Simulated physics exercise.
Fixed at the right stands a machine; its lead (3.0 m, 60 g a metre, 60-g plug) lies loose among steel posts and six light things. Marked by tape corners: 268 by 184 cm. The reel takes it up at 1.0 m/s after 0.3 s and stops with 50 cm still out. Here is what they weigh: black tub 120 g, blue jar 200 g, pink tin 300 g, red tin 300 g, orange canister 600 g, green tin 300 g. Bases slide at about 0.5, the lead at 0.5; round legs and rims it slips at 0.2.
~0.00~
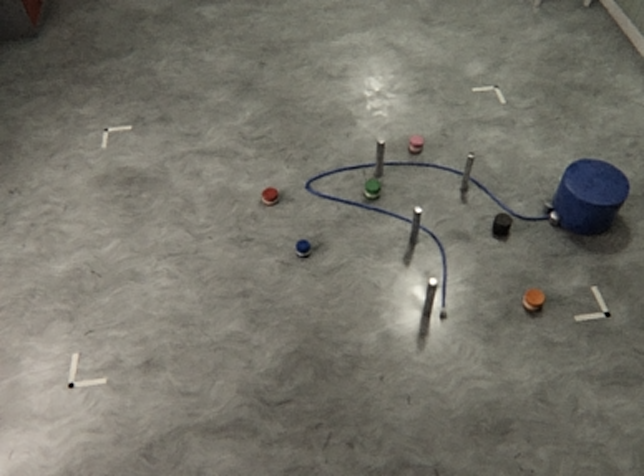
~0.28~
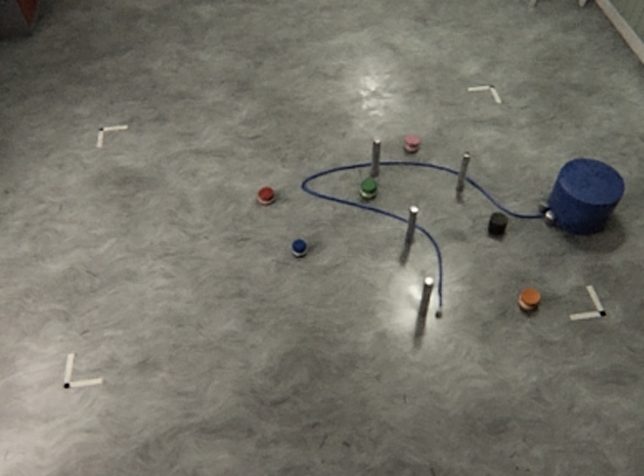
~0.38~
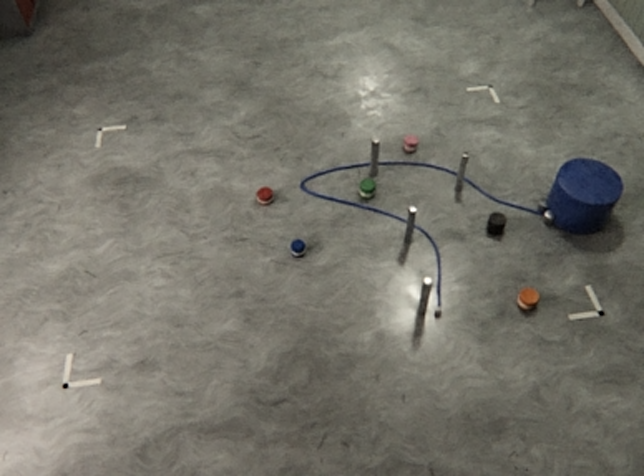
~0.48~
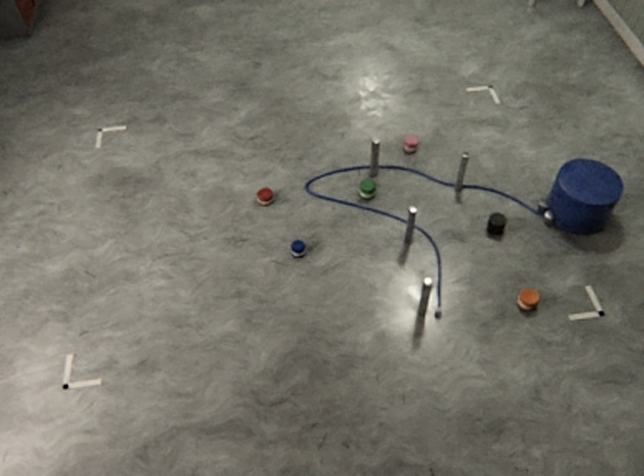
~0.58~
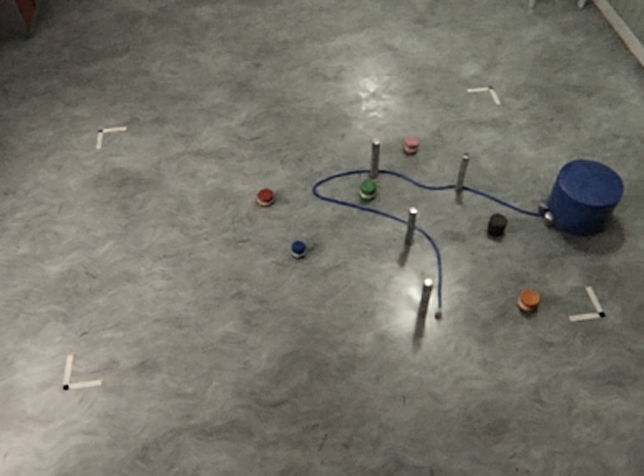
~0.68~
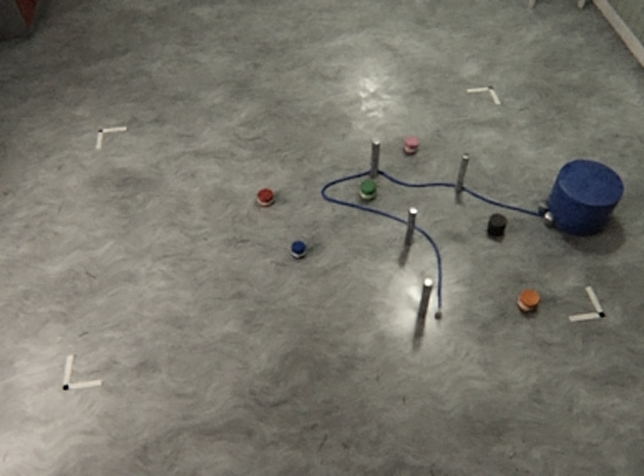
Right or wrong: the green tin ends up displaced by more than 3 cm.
Right.
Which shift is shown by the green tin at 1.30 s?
The green tin is about 2 cm from its start.
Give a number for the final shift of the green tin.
Net shift, approx.: Green tin = 6 cm.
By 1.3 s, plug at (427, 279); green tin 3 cm off its start.
By 1.9 s, plug at (389, 203); green tin 4 cm off its start.
By 2.5 s, plug at (431, 165); green tin 6 cm off its start at (375, 181).
By 3.1 s, plug at (473, 184); green tin 6 cm off its start.
By 3.9 s, plug at (473, 184); green tin 6 cm off its start at (375, 181).
